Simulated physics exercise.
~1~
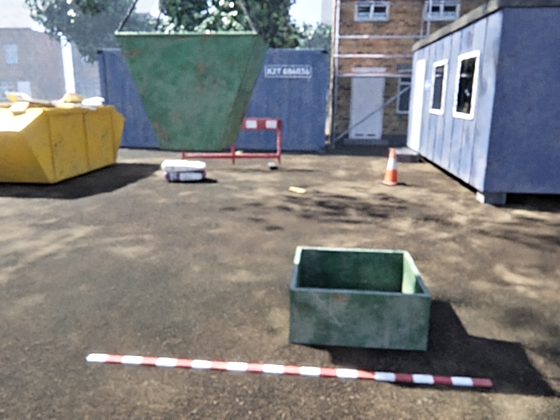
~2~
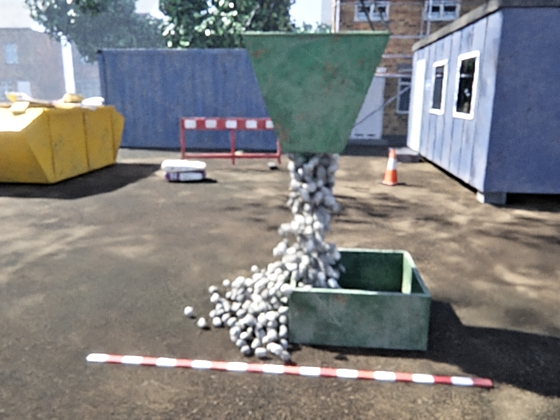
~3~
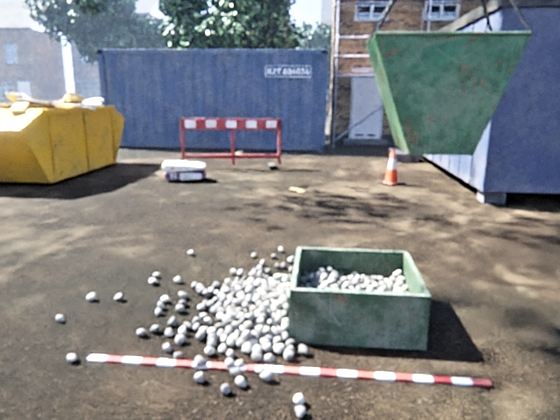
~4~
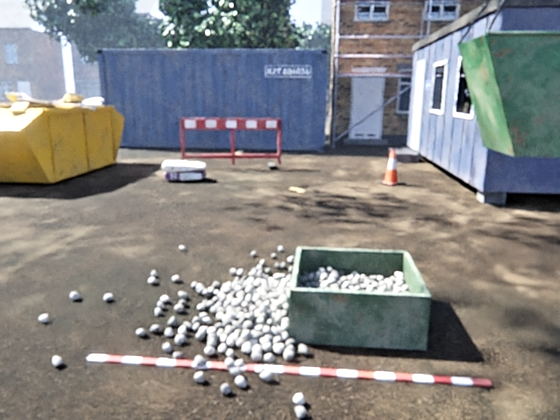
A green skip moves right, pouring pale stones partly into a bin and partly left of it.
